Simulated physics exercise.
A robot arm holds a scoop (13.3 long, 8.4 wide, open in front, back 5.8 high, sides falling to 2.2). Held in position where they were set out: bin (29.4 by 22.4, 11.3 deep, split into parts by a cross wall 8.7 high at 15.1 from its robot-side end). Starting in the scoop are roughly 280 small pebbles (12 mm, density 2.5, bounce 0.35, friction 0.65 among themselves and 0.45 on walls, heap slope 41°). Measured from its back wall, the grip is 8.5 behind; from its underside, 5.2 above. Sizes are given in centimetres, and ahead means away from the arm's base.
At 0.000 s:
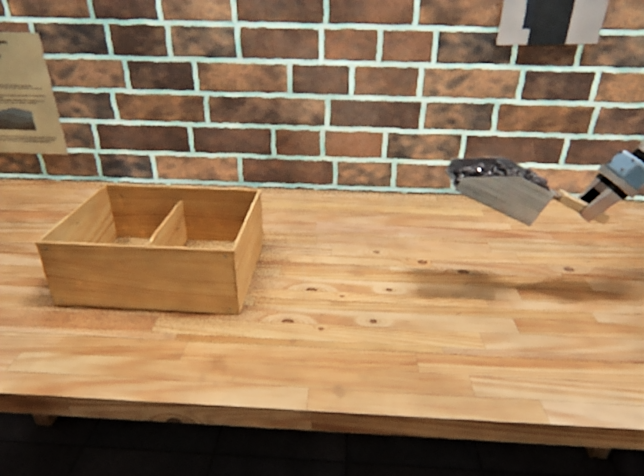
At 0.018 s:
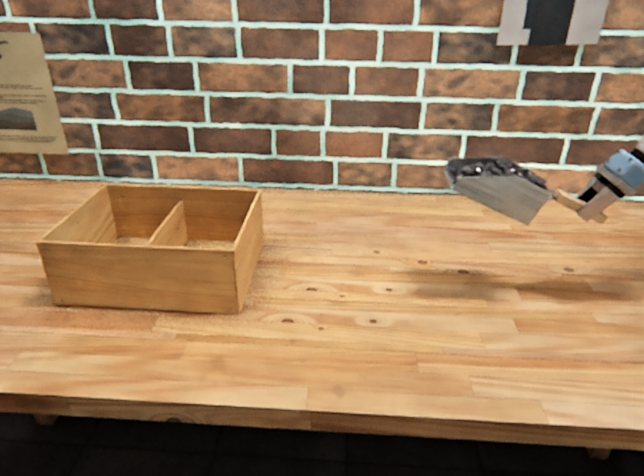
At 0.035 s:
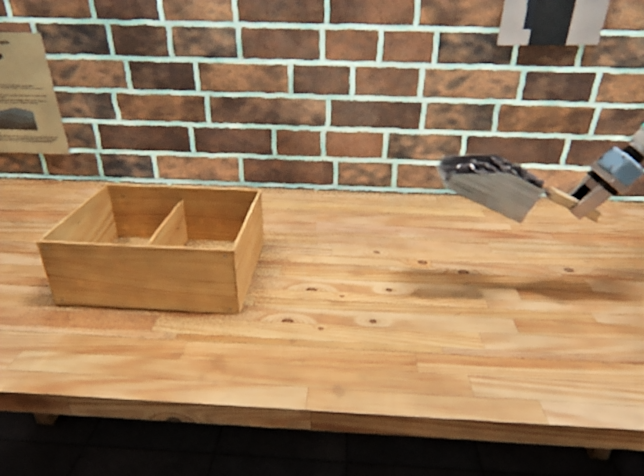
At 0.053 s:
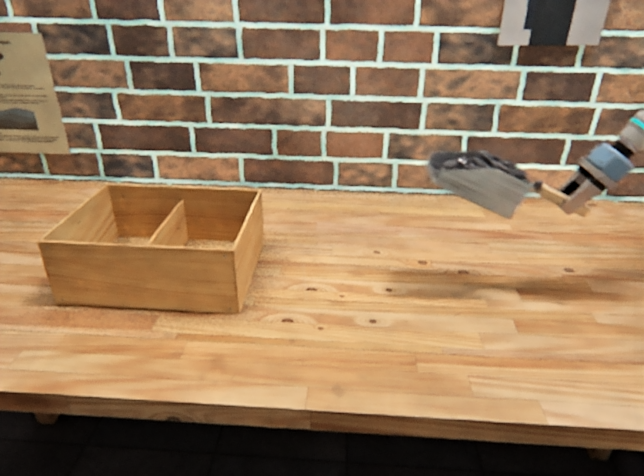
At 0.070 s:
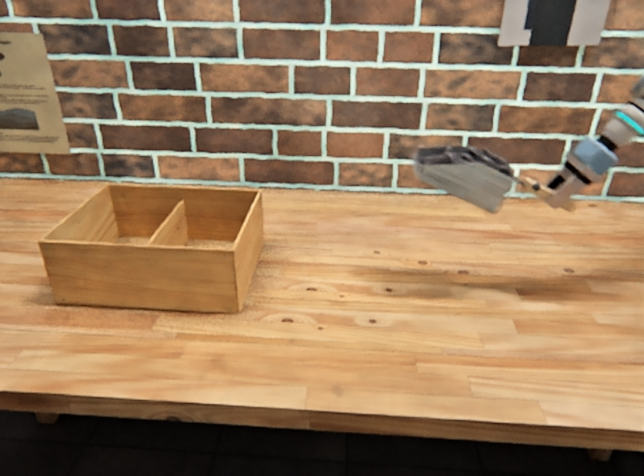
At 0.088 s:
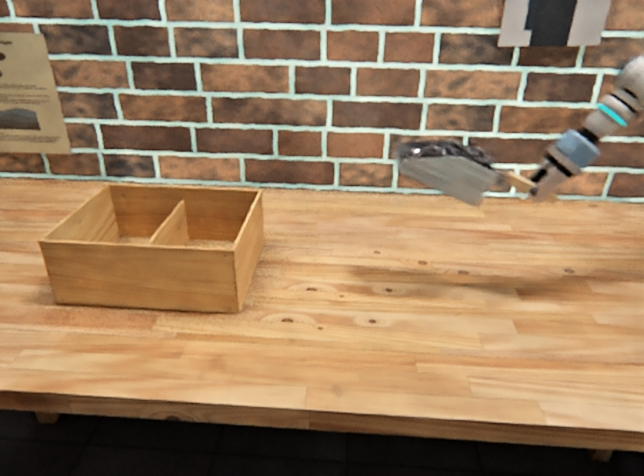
A robot arm held a scoop heaped with small dark pebbles above a wooden table and moved it a short way left, while a divided wooden box sat still on the left.
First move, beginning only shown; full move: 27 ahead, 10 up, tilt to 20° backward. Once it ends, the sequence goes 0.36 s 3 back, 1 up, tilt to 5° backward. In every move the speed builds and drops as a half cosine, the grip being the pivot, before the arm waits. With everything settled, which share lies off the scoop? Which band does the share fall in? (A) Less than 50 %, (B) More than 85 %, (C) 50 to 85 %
(C) 50 to 85 %.
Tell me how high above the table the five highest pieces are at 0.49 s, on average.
26 cm, roughly.
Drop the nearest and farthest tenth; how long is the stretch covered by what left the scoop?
I'd put it near 28 cm.
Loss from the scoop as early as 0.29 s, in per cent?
Share out so far: Close to 50 %.
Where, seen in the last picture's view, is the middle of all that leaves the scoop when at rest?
I'd say somewhere near (173, 266) in the final view.
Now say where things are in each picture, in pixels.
In the first frame, scoop floor at (494, 198), tilted 24° backward; upper third of the load around (500, 177), from x 455 to 545, top at y 165; 275 on the scoop.
In the second frame, scoop floor at (492, 198), tilted 24° backward; upper third of the load around (498, 177), from x 455 to 545, top at y 165.
In the third frame, scoop floor at (485, 195), tilted 24° backward; upper third of the load around (493, 174), from x 450 to 540, top at y 160.
In the fourth frame, scoop floor at (474, 192), tilted 24° backward; upper third of the load around (483, 170), from x 435 to 540, top at y 155; 274 on the scoop, 1 in flight or on a rim.
In the fifth frame, scoop floor at (459, 186), tilted 23° backward; upper third of the load around (468, 164), from x 420 to 535, top at y 150; 274 on the scoop, 1 in flight or on a rim.
In the sixth frame, scoop floor at (442, 180), tilted 23° backward; upper third of the load around (452, 157), from x 405 to 535, top at y 145; 274 on the scoop, 1 in flight or on a rim.
By 0.29 s, tilted 19° backward, highest piece 33 above the table; 144 on the scoop, 1 on the table or floor, 130 in flight or on a rim.
By 0.49 s, tilted 8° backward, highest piece 27 above the table; 90 in the far-side part, 82 in the robot-side part, 77 on the scoop, 2 on the table or floor, 24 in flight or on a rim.
By 0.79 s, tilted 5° backward, highest piece 26 above the table; 92 in the far-side part, 85 in the robot-side part, 74 on the scoop, 22 on the table or floor, 2 in flight or on a rim.
By 1.84 s, tilted 5° backward, highest piece 26 above the table; 92 in the far-side part, 85 in the robot-side part, 74 on the scoop, 24 on the table or floor.
Final count, 92 in the far-side part, 85 in the robot-side part, 74 on the scoop, 24 on the table or floor. That is 73 % off the scoop.
